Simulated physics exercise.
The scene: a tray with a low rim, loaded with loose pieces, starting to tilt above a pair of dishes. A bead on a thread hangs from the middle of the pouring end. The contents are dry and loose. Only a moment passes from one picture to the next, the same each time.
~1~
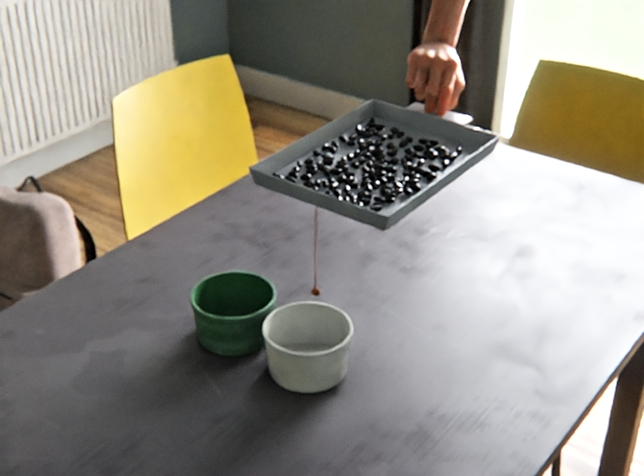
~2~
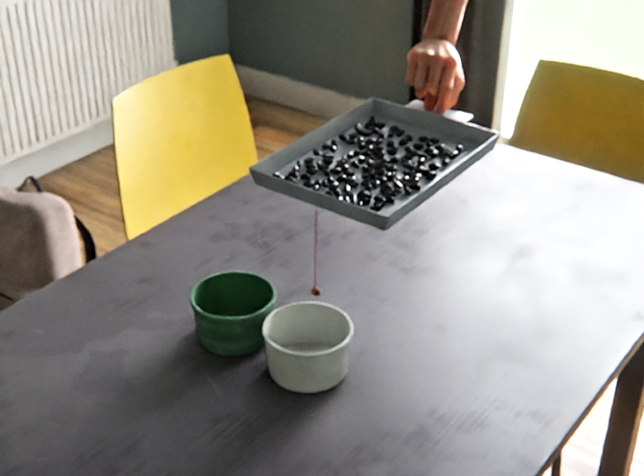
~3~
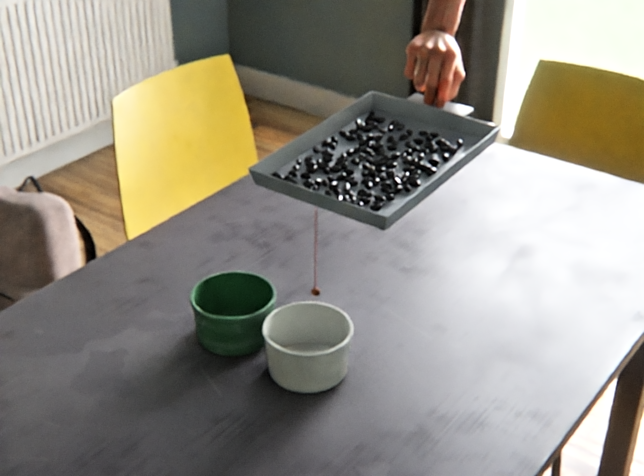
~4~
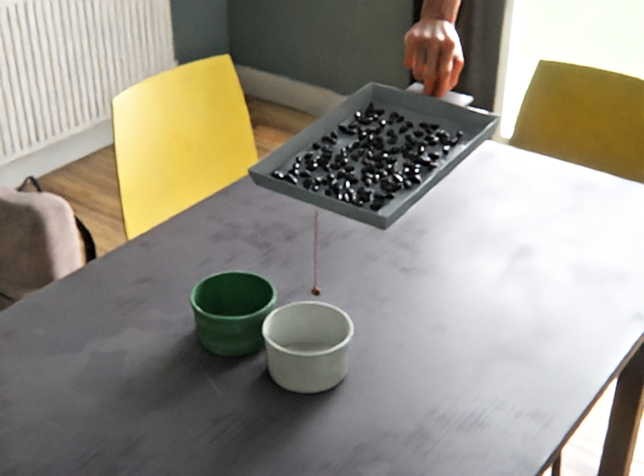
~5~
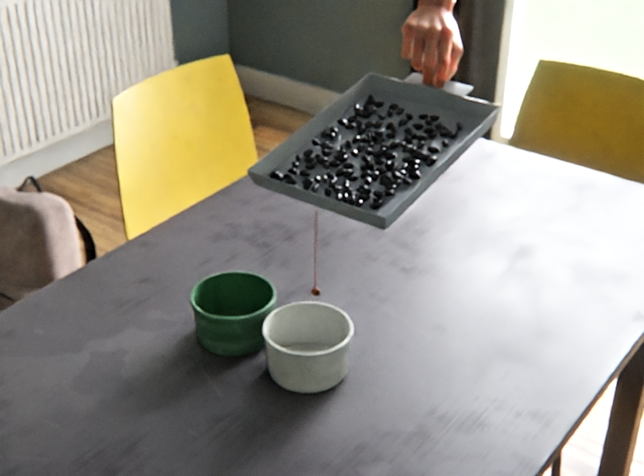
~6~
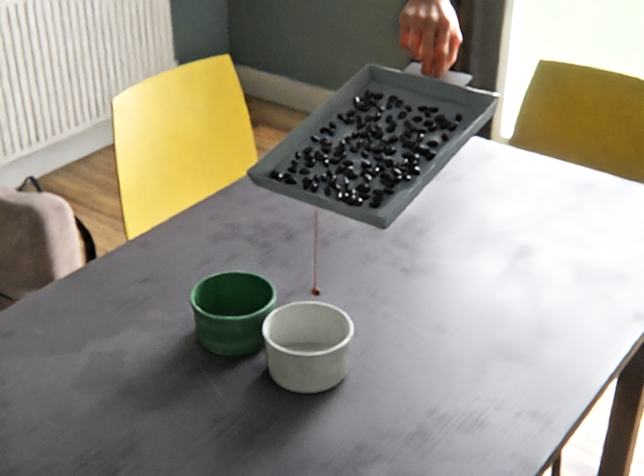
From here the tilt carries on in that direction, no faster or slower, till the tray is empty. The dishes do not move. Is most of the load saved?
The two hold over half of the load.
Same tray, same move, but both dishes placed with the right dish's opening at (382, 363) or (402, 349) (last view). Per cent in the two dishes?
Near 50 % and 20 %.
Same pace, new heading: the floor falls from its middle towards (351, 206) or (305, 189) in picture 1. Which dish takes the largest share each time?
The first try: The dish on the right. The second: The left dish.
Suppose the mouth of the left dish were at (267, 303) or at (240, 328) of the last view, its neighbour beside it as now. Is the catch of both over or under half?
The first try: Most of it. The second: More than half.
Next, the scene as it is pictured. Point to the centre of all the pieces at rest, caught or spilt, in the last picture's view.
At about (292, 360).
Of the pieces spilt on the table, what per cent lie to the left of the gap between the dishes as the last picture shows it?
Near 60 %.
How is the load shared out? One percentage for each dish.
The left dish has 30 per cent, the right dish has 50.
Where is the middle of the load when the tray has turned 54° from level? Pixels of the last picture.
Close to (321, 168).
Just after the last frame, tray tipped steeply; every one on the tray.
A moment on, tray tipped right over; almost all on the tray; just a few in the left dish; just a few outside both.
Further on, tray tipped past a quarter turn; roughly half in the right dish; roughly a quarter in the left dish; roughly a quarter outside both.
When it is over, tray tipped past a quarter turn; roughly half in the right dish; roughly a quarter in the left dish; roughly a quarter outside both.
